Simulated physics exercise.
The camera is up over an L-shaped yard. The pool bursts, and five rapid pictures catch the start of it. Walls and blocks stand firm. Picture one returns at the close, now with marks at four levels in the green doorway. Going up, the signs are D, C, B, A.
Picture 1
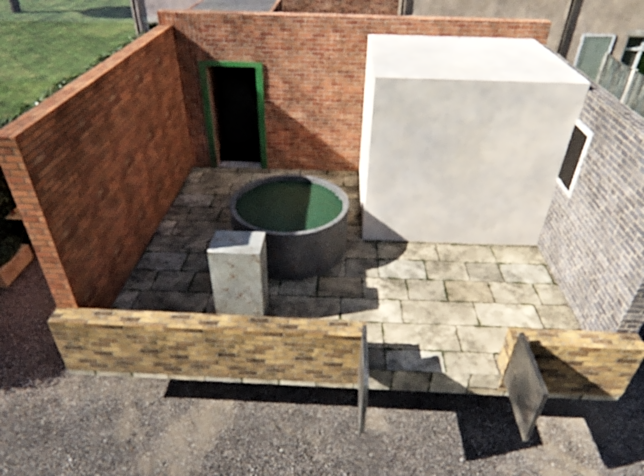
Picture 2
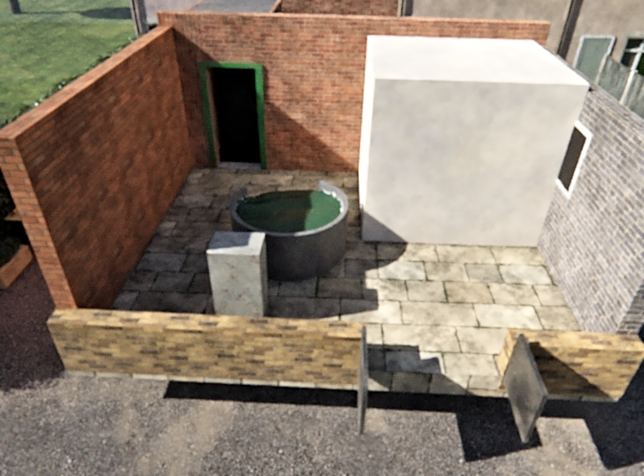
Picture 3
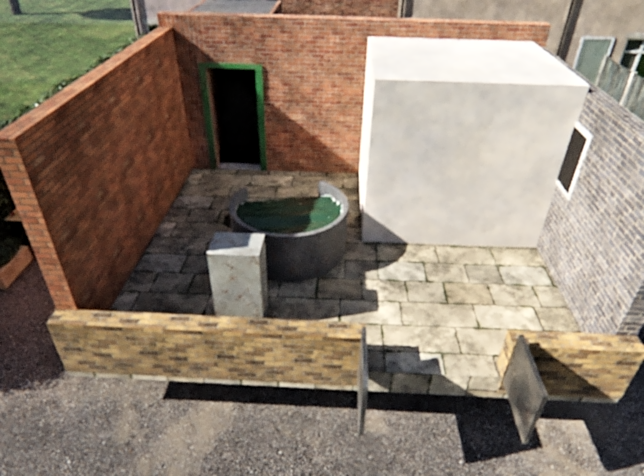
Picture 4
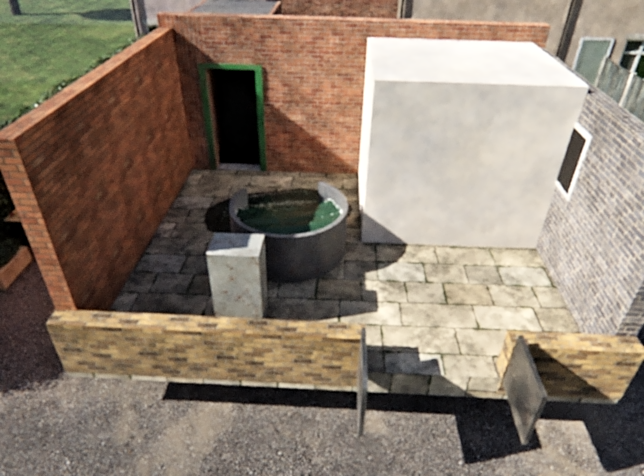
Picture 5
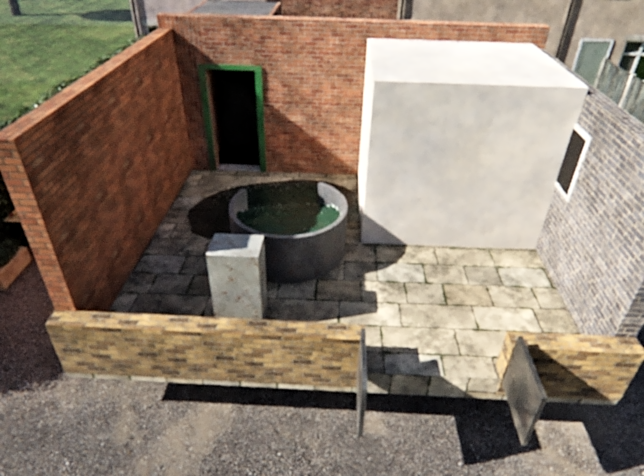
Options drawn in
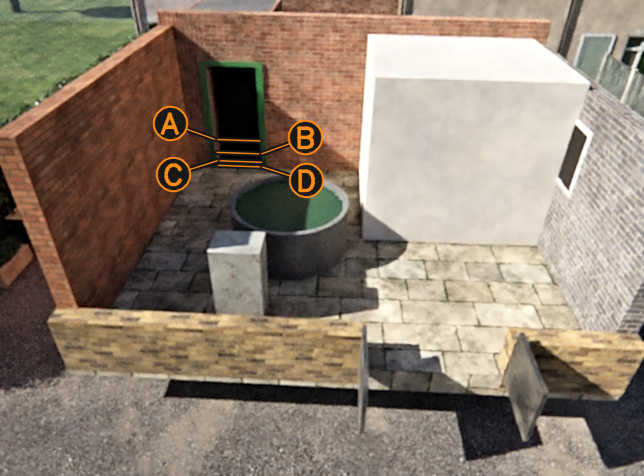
A brick-walled, paved yard is seen from above, its camera still. A large pale block fills the back right, a green-framed dark doorway stands at the back left, and a round grey pool of green water sits behind a small grey block, with a low yellowish wall and open gate in front. The pool's water tilts and drops inside the rim, and a dark wet patch spreads across the paving behind and left.
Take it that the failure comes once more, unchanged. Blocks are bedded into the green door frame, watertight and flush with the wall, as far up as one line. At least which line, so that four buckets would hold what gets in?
Choose B.
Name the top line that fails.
Line C.
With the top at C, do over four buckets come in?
Yes, that goes wrong.
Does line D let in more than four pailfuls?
Yes, it does.
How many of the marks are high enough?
Two.
In orange, A at (237, 140); B at (238, 153); C at (239, 161); D at (240, 166); from the bottom up D, C, B, A.
If A is chosen, nothing gets over.
If B is chosen, a splash gets over, under a bucket.
If C is chosen, about 11 bucketfuls get in.
If D is chosen, dozens of bucketfuls pour in.
